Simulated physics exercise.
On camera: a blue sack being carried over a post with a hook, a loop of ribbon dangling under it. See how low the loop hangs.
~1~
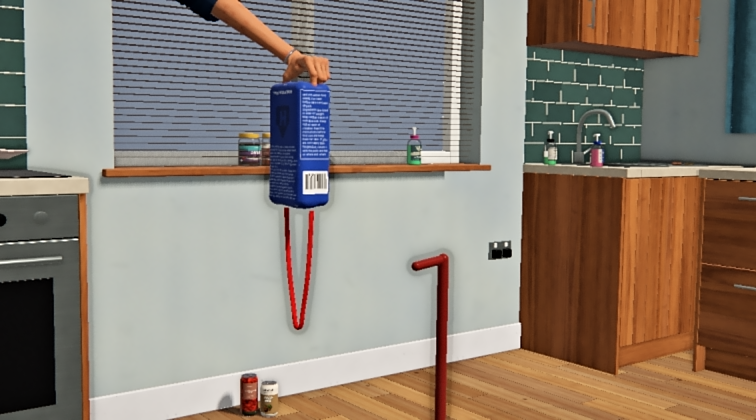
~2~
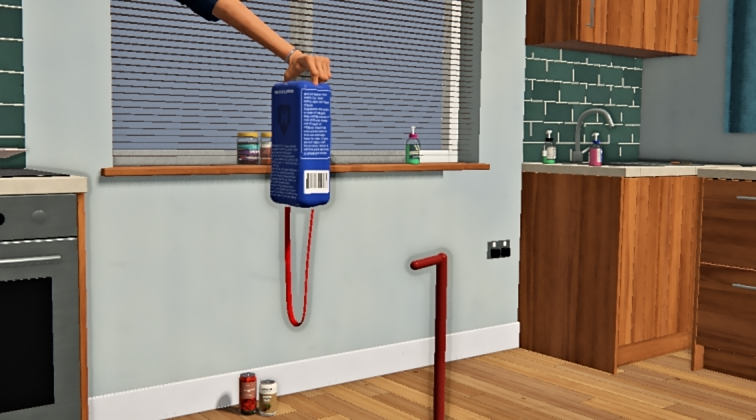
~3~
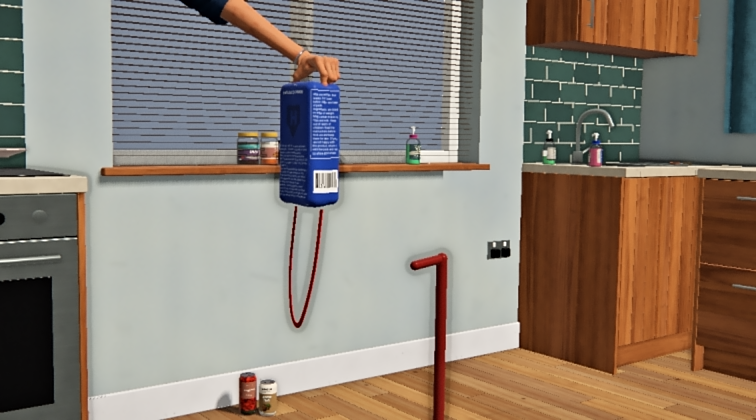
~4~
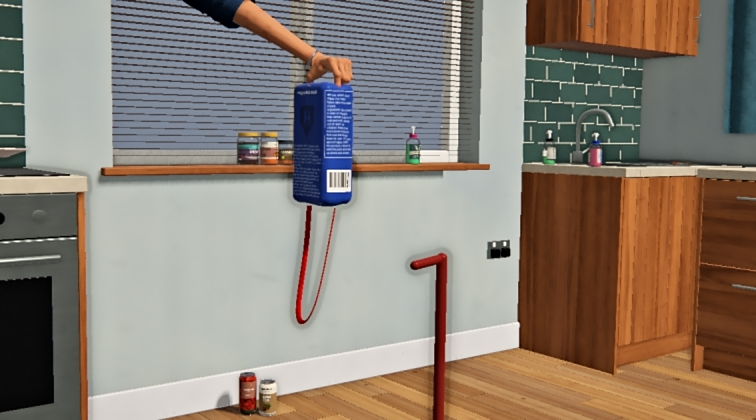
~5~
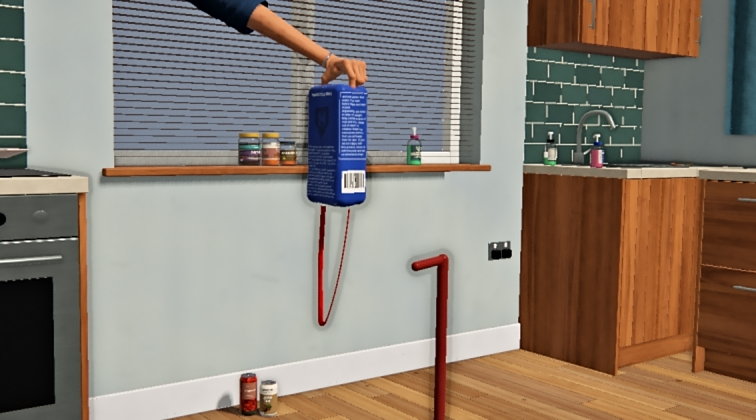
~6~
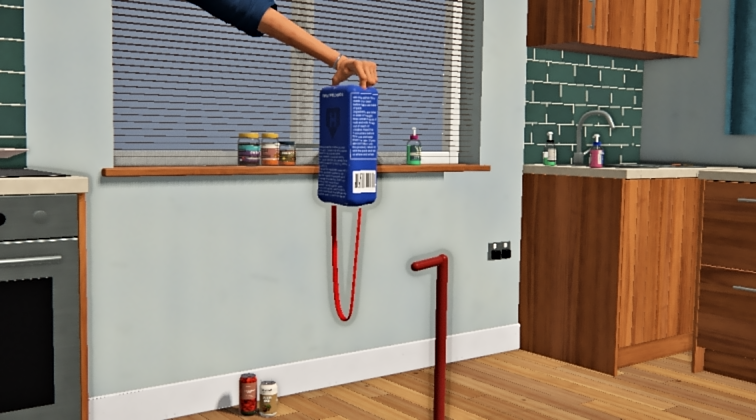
Blue sack with a red ribbon loop dangling beneath it moving slowly right, held from above by a hand, near a red hooked post.
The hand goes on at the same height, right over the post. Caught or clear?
As it turns out, the blue sack snags on the hook.
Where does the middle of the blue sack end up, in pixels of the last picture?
Close to (502, 147).
Then, 0.38 s after the last picture, sack nearing the post near (381, 146).
Then, 1.00 s after the last picture, sack over the post near (432, 147).
Then, 1.70 s after the last picture, sack past the post near (484, 147).
At rest, sack past the post near (502, 147); loop tight round the post, hand stopped. The blue sack gets caught.
